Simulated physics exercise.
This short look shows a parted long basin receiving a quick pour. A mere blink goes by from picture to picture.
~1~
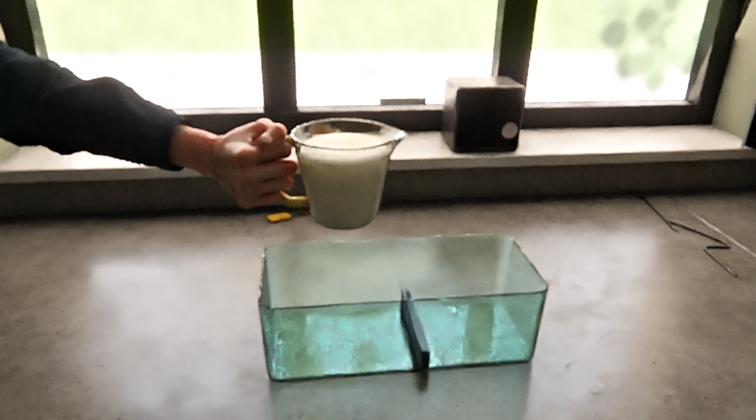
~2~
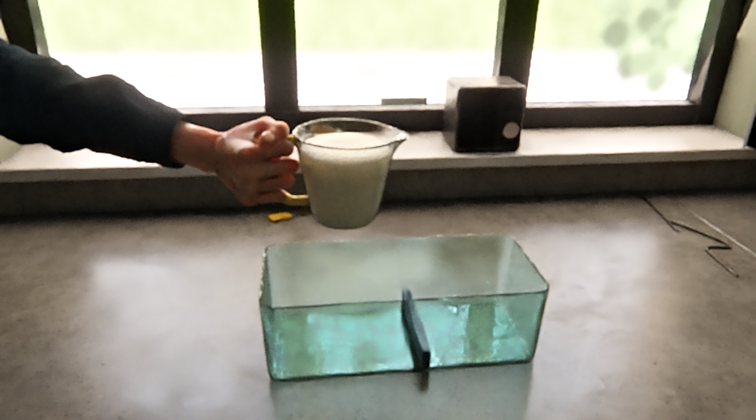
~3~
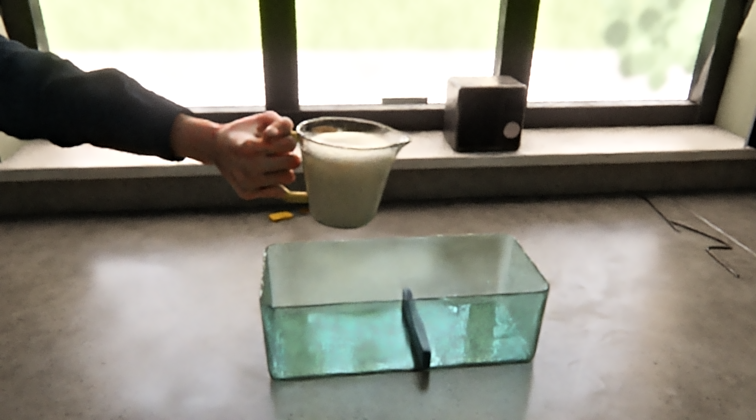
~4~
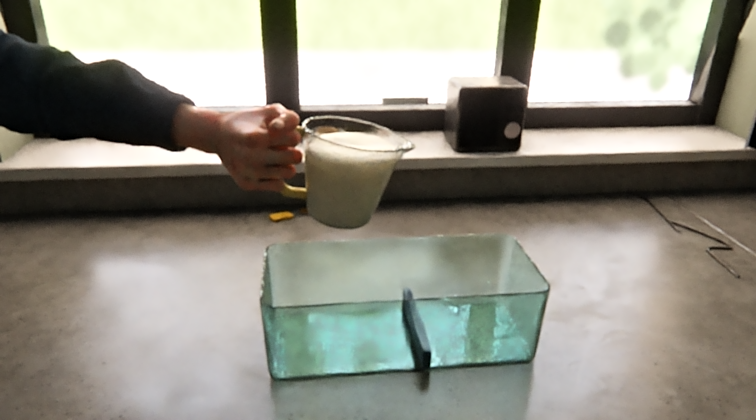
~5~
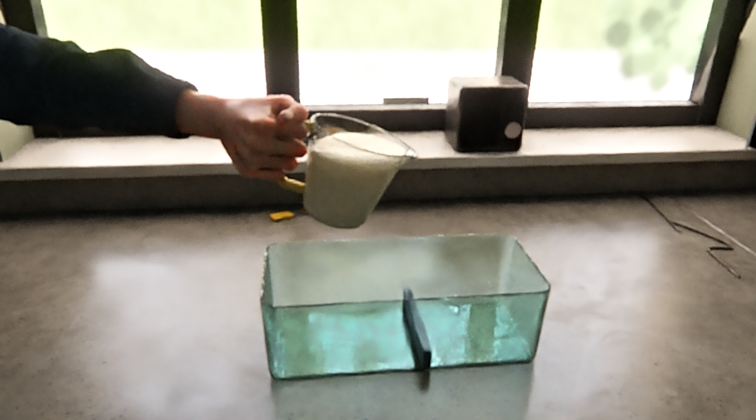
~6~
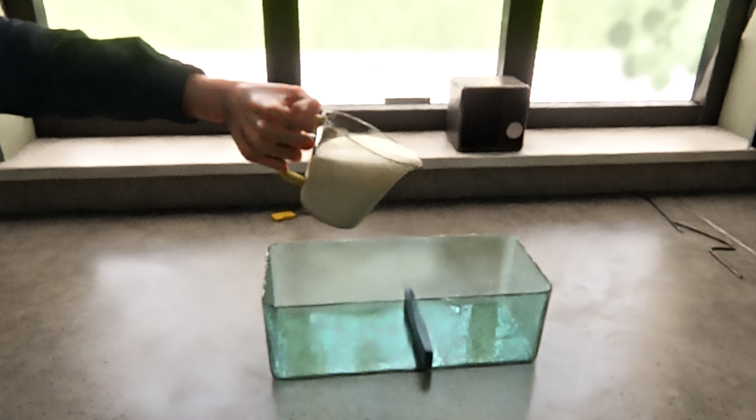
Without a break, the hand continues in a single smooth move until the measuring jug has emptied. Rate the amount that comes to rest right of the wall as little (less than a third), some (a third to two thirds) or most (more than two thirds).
Most.
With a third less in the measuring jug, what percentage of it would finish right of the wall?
About 90 in a hundred.
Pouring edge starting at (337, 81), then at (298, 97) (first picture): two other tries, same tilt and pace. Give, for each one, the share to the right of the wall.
About 15 per cent, then about 15 per cent.
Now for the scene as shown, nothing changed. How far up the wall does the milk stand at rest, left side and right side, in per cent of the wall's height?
Left about 10, right about 80.
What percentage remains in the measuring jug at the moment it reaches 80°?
I'd put it near 55 %.
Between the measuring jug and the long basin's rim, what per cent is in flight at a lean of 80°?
It's close to 25 per cent.
A moment on, the measuring jug is tipped on its side and 53 per cent is still to pour, 0 is left of the wall and 22 right of it.
Next, the measuring jug is tipped on its side and 12 per cent is still to pour, 5 is left of the wall and 71 right of it.
Then the measuring jug is tipped on its side and 1 per cent is still to pour, 7 is left of the wall and 89 right of it.
Later the measuring jug is tipped on its side and 0 per cent is still to pour, 9 is left of the wall and 90 right of it.
In the end 11 per cent lies left of the wall, 88 right of it and 1 outside.
